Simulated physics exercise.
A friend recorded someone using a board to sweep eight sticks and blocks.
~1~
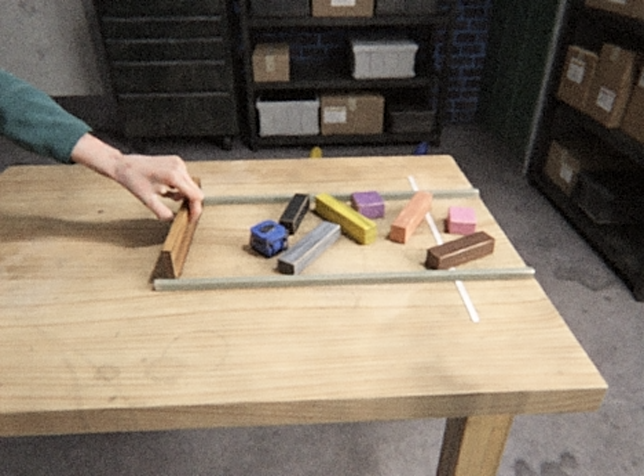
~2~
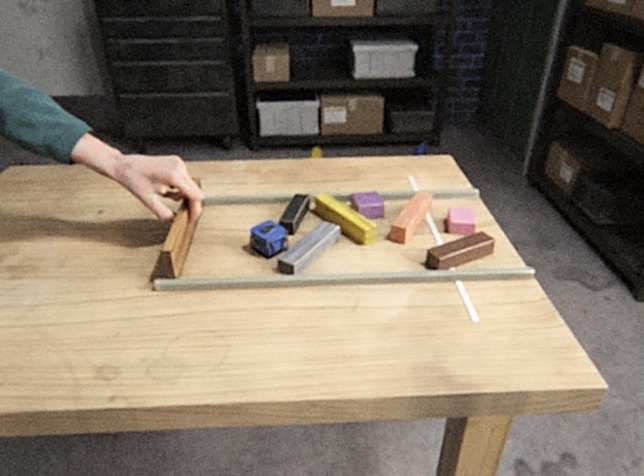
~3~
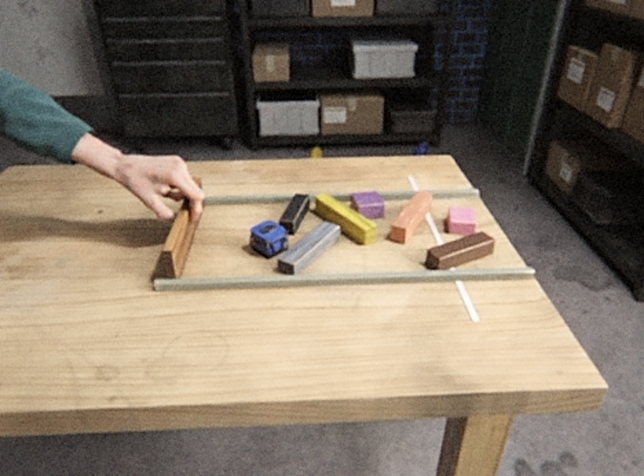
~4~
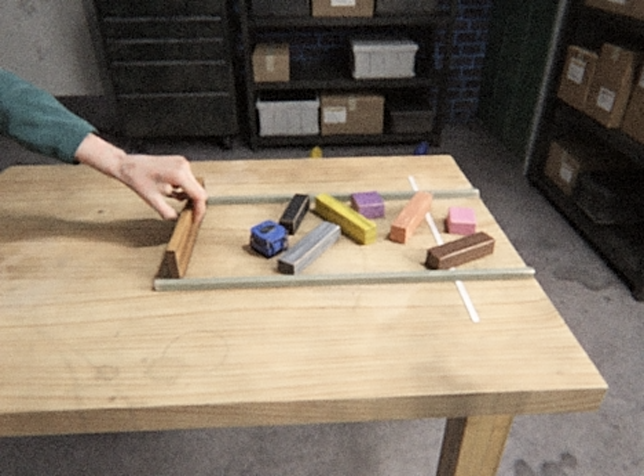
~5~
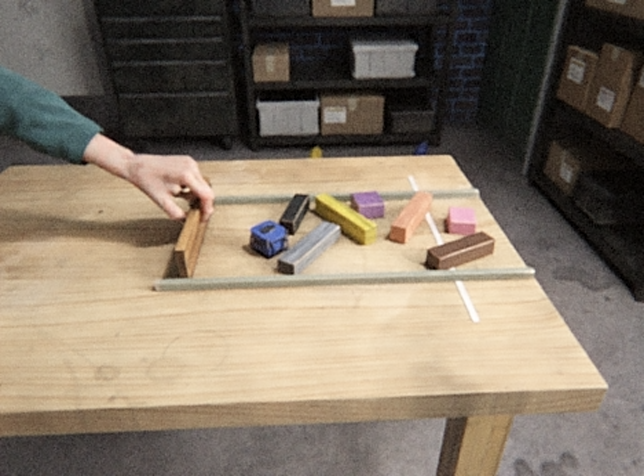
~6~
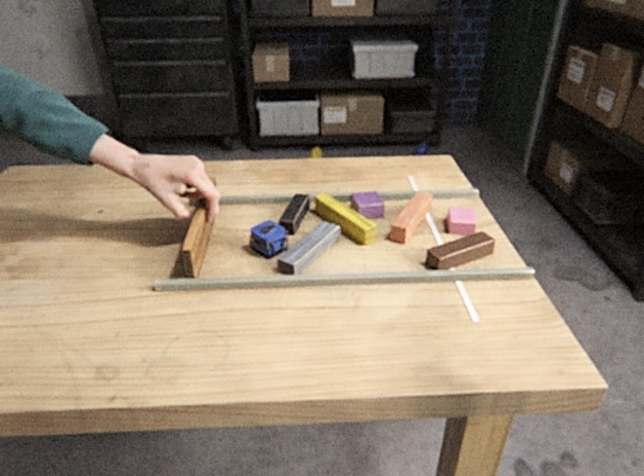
A hand sliding a wooden board slightly to the right between two rails on a table, the coloured sticks and blocks staying still.
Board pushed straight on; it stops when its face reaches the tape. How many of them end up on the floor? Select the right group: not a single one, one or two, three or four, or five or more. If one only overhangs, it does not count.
The right group is one or two.
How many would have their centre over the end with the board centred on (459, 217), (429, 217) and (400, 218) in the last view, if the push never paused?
5, 2 and 1.
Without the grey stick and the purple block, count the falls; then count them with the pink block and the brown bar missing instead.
Count of fallen: 0 / 1.
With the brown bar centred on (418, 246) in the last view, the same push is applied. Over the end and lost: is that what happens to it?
Lab note: Started there, it remains on top.
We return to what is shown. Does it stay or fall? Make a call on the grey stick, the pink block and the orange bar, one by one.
Taking them in turn: The grey stick is still there, the pink block ends up below, the orange bar ends up below.
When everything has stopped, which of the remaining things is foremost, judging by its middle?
The brown bar finishes closest.
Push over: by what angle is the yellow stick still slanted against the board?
Near 35 degrees.
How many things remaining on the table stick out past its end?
Count: 3.
Soon after, none off yet; pink block at rest near (462, 221); brown bar at rest near (461, 251); orange bar at rest near (412, 216).
In the end, the number that fall off is one or two; gone, orange bar and pink block.
